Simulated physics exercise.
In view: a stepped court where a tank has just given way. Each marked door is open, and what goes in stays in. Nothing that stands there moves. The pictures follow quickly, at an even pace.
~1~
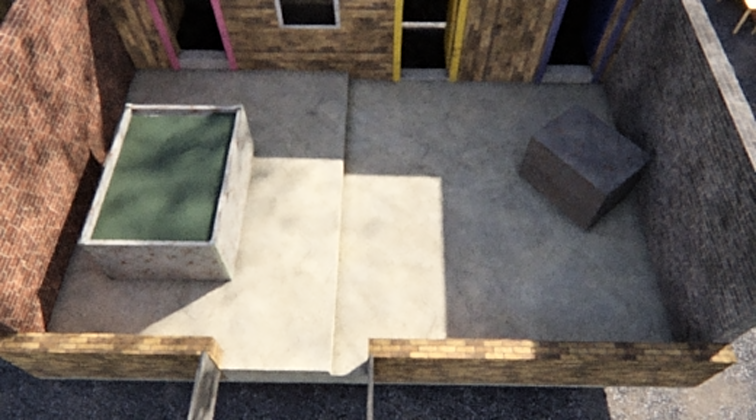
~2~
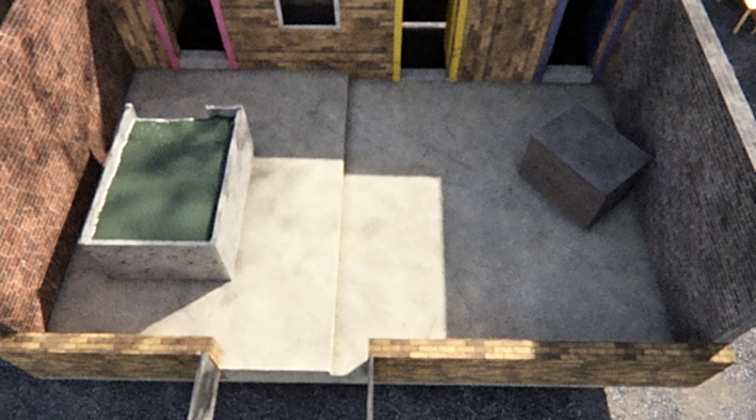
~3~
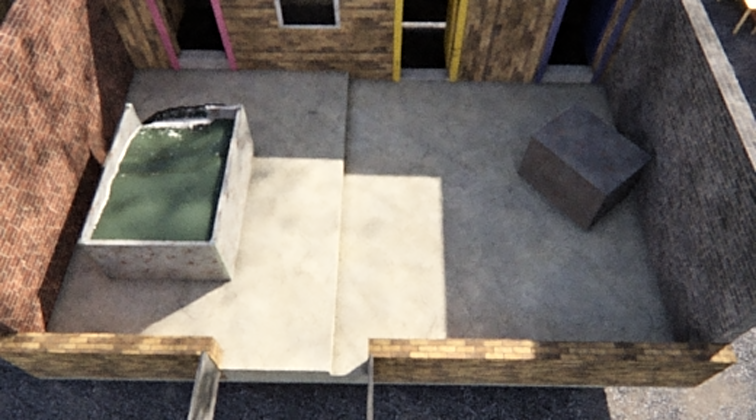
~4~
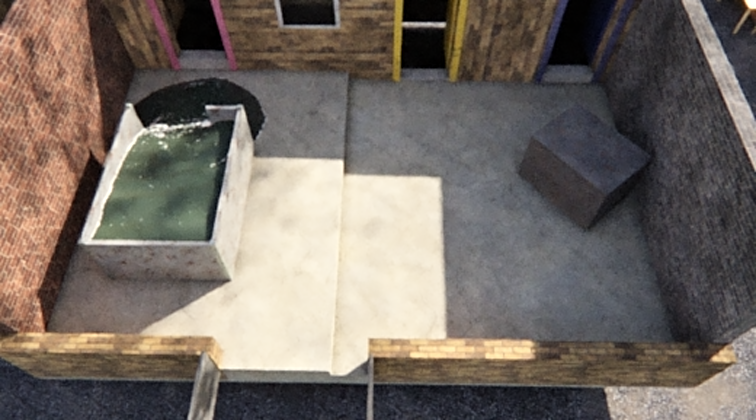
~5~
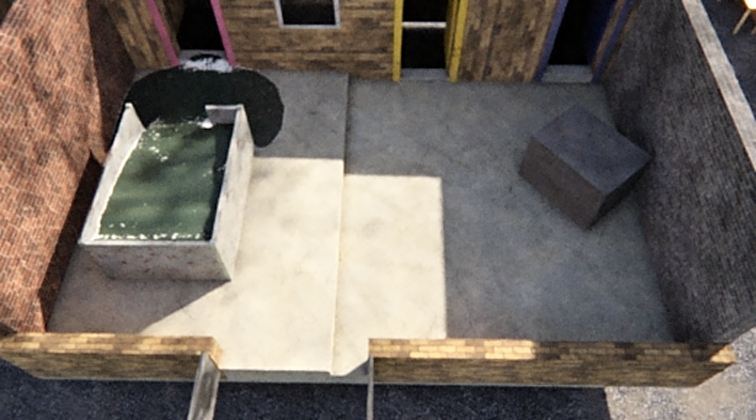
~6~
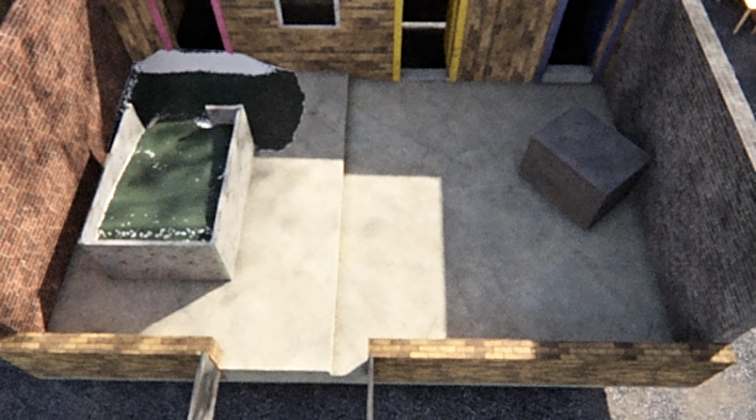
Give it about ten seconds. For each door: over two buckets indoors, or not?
One by one: The yellow door admits no more than that; the blue door admits no more than that; the pink door lets in a lot.
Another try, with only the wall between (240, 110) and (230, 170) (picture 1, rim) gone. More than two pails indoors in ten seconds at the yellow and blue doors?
My reading: The yellow one is over; the blue one passes that mark.
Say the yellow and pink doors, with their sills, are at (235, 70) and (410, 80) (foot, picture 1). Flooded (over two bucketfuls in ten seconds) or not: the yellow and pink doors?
Then: The yellow door lets more in; the pink door takes less.
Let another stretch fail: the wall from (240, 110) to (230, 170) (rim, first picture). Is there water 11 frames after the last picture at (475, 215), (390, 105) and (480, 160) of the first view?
In that order: Awash, wet, flooded.
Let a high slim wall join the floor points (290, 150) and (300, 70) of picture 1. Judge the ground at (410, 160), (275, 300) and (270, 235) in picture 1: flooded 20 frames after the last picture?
As listed: Clear, awash, flooded.
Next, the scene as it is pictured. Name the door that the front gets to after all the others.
That is the one in blue.
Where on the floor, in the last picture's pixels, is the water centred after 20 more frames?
I would point to (239, 155).
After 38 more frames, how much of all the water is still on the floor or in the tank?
Some 88 per cent.
A moment on, water covers 15 % of the floor; the yellow door not reached, the blue door not reached, the pink door far over two buckets in.
Next, water covers 25 % of the floor; the yellow door wet at the sill, nothing in, the blue door not reached, the pink door far over two buckets in.
Then, water covers 55 % of the floor; the yellow door wet at the sill, nothing in, the blue door wet at the sill, nothing in, the pink door far over two buckets in.
Later, water covers 90 % of the floor; the yellow door wet at the sill, nothing in, the blue door wet at the sill, nothing in, the pink door far over two buckets in.
In the end, water covers 90 % of the floor; the yellow door wet at the sill, nothing in, the blue door wet at the sill, nothing in, the pink door far over two buckets in.
